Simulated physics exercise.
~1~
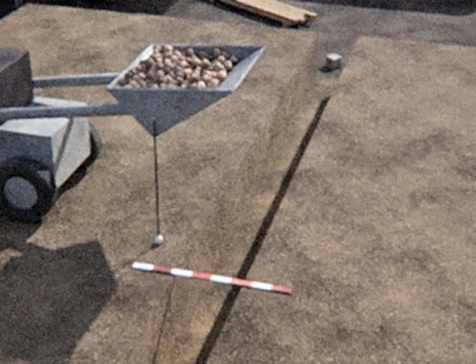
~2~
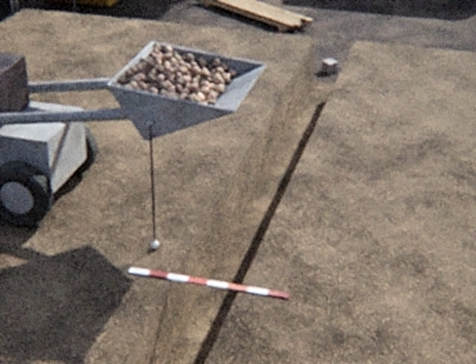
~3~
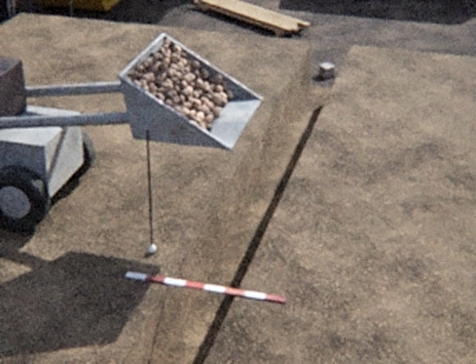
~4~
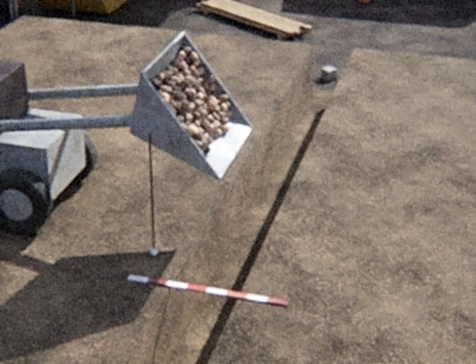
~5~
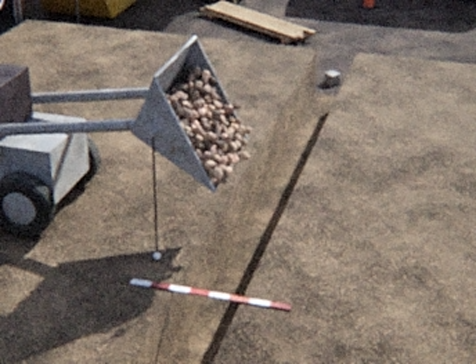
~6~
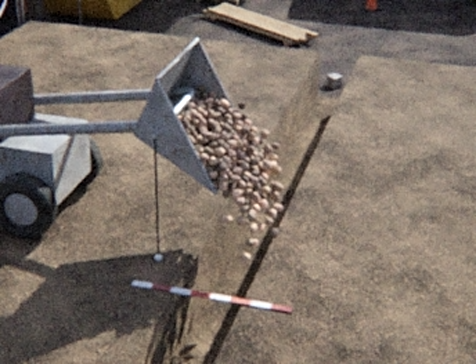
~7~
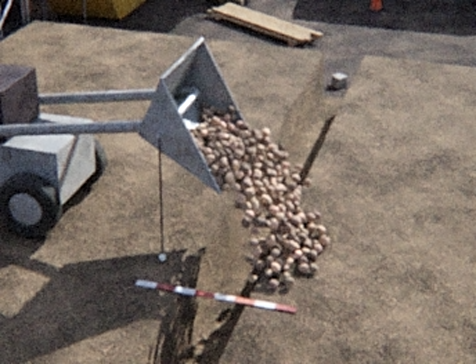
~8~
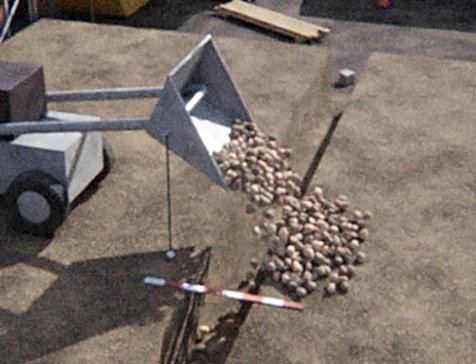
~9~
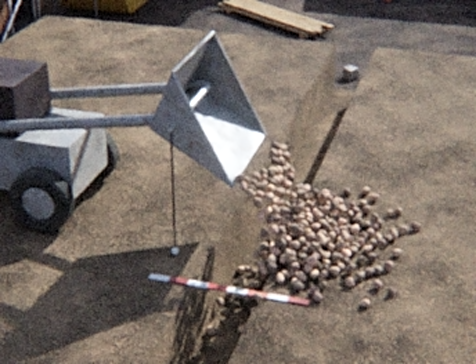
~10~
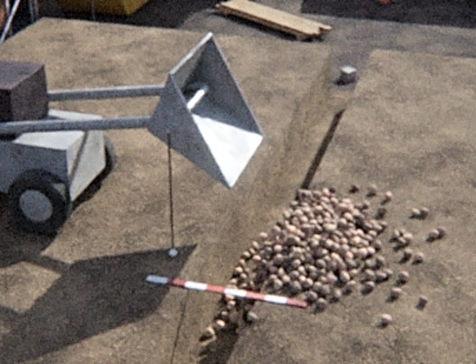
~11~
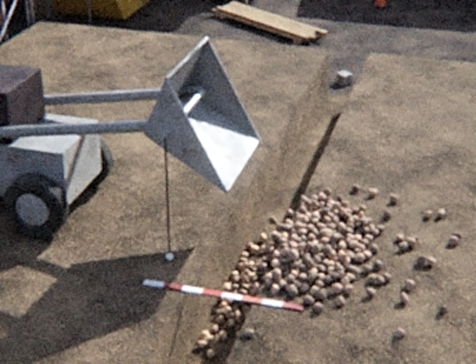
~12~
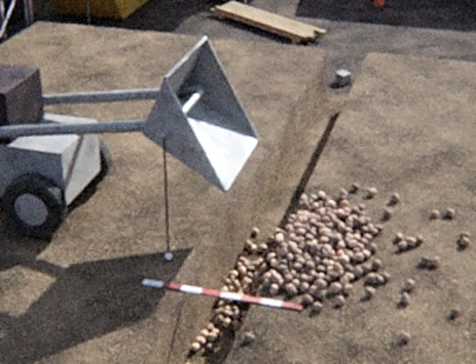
On a patch of bare brown ground crossed by a narrow trench, a compact loader at the left holds out a steel bucket heaped with rounded stones, above a hanging white ball and a red-and-white striped staff. The bucket tips forward and down to the right, and the stones slide toward its lip. It stops at a steep tilt as they pour out in a thick stream. They pile up around the trench and spread over the ground beyond. The bucket empties and stays tilted, leaving some stones in the trench and most heaped or scattered past it.
